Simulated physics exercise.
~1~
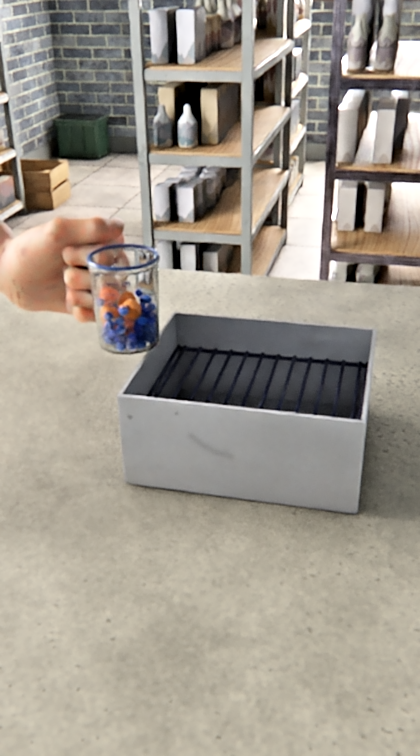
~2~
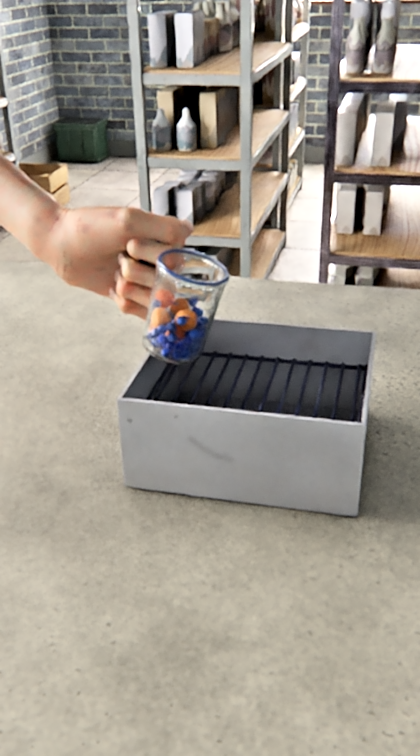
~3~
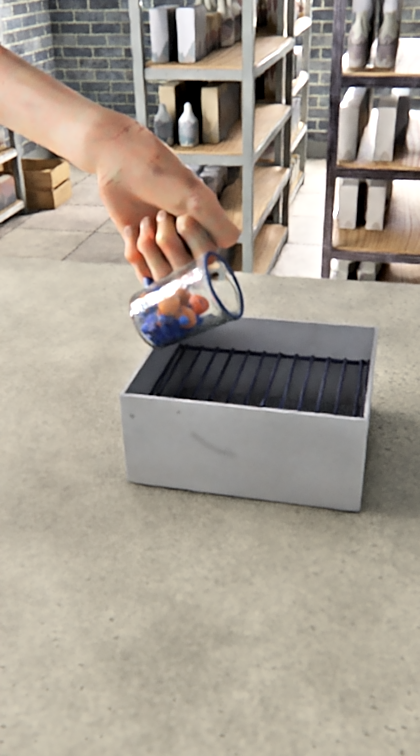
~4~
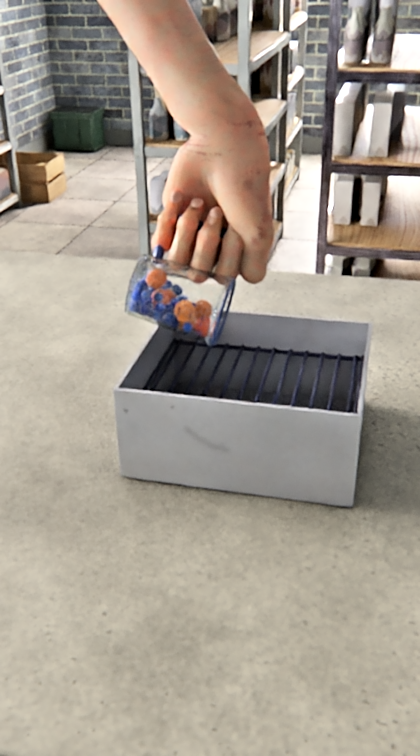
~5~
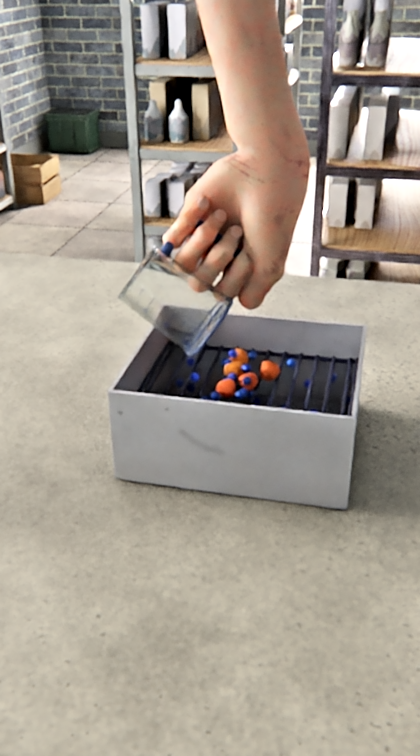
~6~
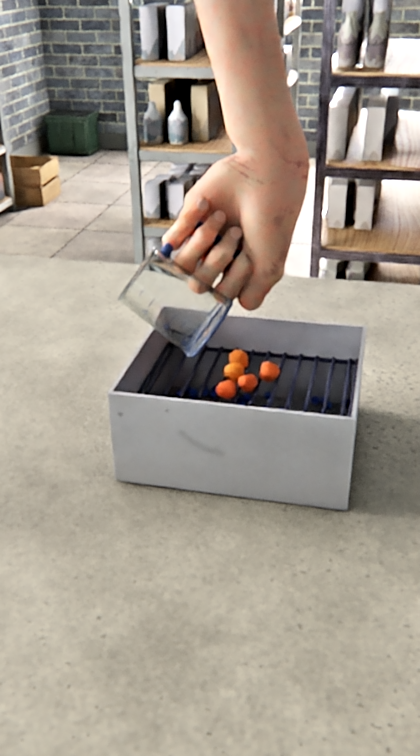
A hand holding a clear, blue-rimmed cup of small blue pieces and larger orange ones moves in from the left over a grey counter, seen from slightly above in a slightly swaying view. On the counter sits an open grey box with dark wires across it, and shelves and a brick wall stand behind. The hand carries the cup rightward, tilts it onto its side above the box, then tips it further, pouring everything out. Both colours land on the rack, and the blue pieces drop between the wires. Five orange pieces stay resting on top beneath the emptied, still-tilted cup.
